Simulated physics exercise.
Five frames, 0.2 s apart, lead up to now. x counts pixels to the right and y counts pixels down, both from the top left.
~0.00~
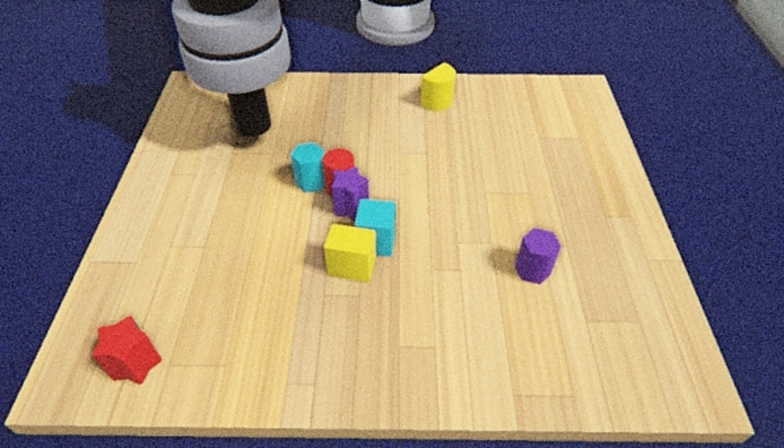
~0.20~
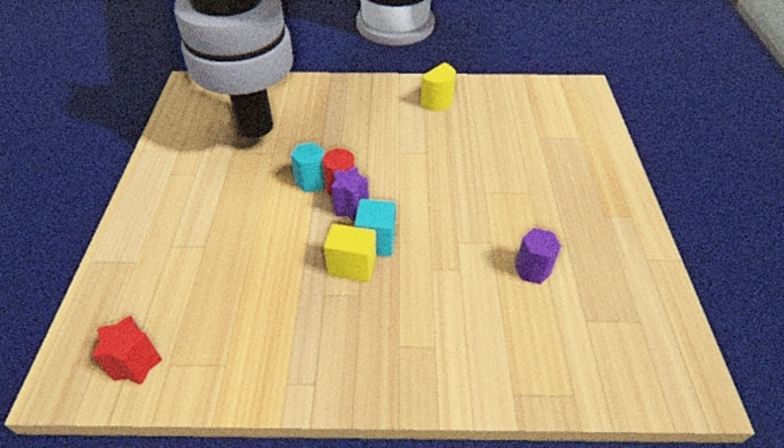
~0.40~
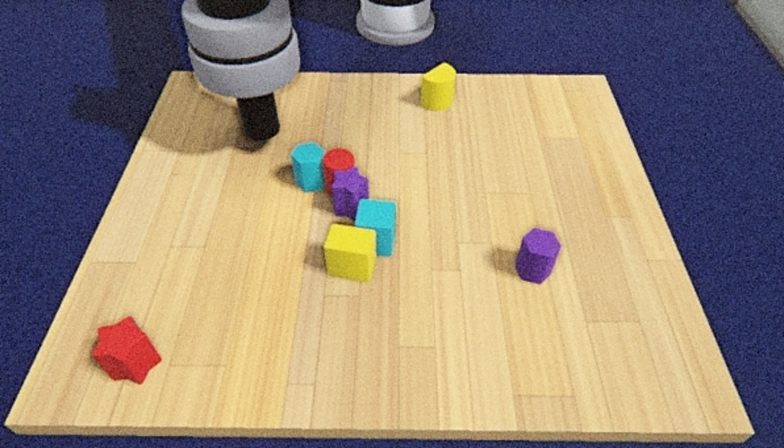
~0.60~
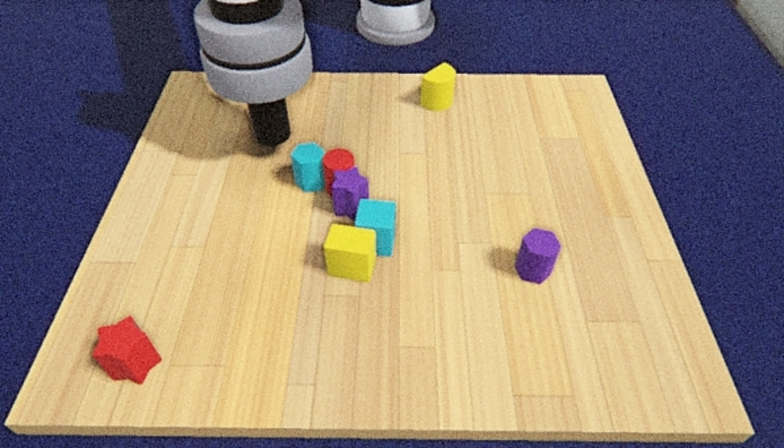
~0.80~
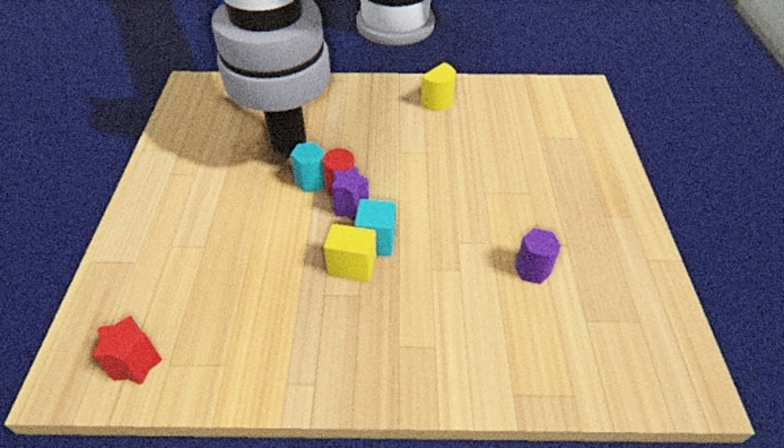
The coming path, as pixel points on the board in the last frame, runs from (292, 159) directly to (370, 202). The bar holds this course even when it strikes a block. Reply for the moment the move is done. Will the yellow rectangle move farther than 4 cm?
Final answer: No.
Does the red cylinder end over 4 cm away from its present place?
I expect so.
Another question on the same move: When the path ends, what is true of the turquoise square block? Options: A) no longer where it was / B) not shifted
A: No longer where it was.
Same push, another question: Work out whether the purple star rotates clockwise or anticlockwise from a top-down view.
Viewed from above, clockwise.
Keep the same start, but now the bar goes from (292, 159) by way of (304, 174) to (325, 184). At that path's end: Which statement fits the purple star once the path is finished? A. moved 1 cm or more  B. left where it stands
Choice A: Moved 1 cm or more.
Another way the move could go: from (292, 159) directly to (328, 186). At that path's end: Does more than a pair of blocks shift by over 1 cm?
Answer: Yes.
The first path, step by step. One third of the way, bar (315, 156); turquoise six-sided block (320, 166); red cylinder (353, 163); purple star (355, 184).
Two thirds of the way, bar (342, 171); turquoise six-sided block (330, 182), turned 30° clockwise; red cylinder (372, 170); purple star (360, 191), turned 35° clockwise; turquoise square block (377, 215).
At the end, bar (369, 185); turquoise six-sided block (333, 186), turned 45° clockwise; red cylinder (403, 183); purple star (364, 199), turned 30° clockwise; yellow rectangle (351, 244), turned 20° clockwise; turquoise square block (384, 222).
